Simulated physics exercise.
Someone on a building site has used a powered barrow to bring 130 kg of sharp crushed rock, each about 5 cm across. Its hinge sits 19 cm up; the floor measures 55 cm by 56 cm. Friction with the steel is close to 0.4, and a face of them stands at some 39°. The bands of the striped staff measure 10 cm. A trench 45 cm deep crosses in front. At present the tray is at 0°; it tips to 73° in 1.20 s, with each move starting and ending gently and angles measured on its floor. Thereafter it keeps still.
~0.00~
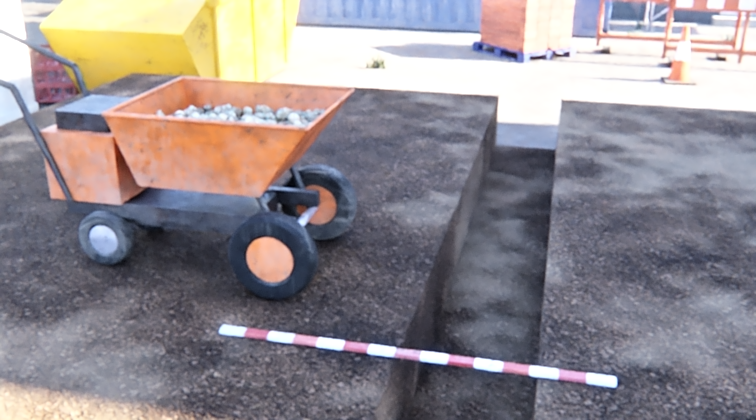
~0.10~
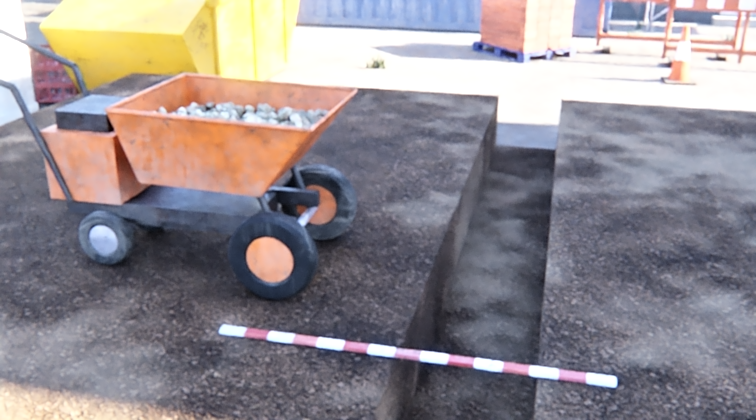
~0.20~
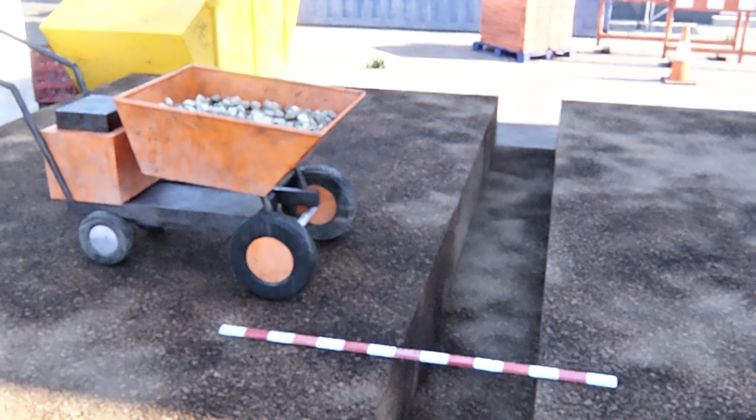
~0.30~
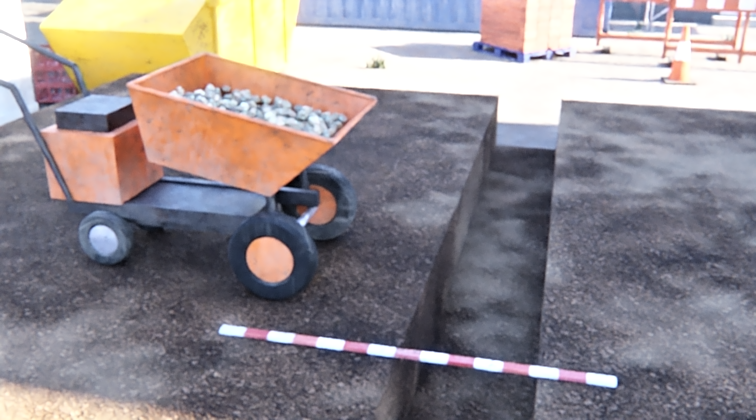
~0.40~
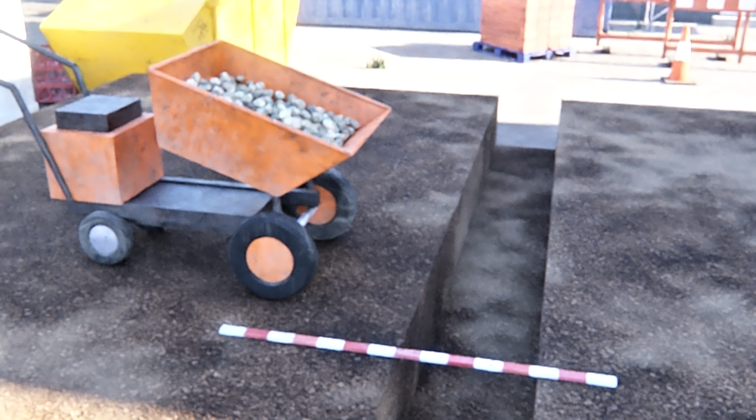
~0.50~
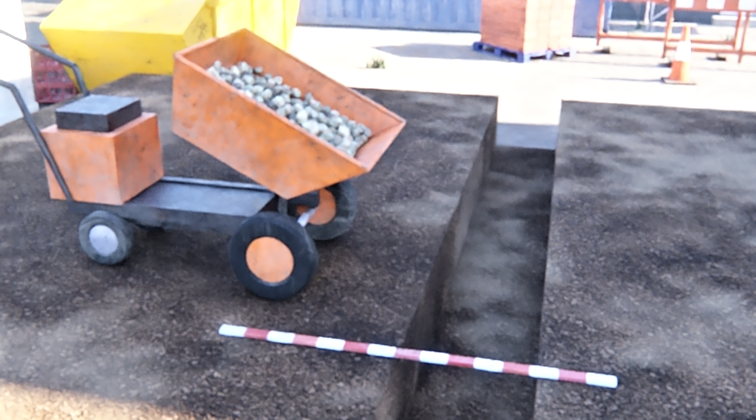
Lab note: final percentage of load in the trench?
Approx. 94 %.
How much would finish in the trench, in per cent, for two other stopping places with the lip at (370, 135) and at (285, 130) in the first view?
Roughly 80 in a hundred from the first, 90 in a hundred from the second.
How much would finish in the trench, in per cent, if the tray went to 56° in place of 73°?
Then close to 10 per cent.
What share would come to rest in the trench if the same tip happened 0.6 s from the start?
100 %.
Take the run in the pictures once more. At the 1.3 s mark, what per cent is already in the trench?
I'd put it near 15 per cent.
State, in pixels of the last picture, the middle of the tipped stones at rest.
The resting stones are centred at roughly (478, 359).
After 0.9 s the floor is at 62°; 100 % in the tray; the foremost stones are at (396, 216).
After 1.3 s the floor is at 73°; 83 % in the tray, 17 % in the trench; the foremost stones are at (500, 316).
After 1.6 s the floor is at 73°; 49 % in the tray, 51 % in the trench; the foremost stones are at (532, 372).
After 3.6 s the floor is at 73°; 6 % in the tray, 94 % in the trench; the foremost stones are at (535, 347).
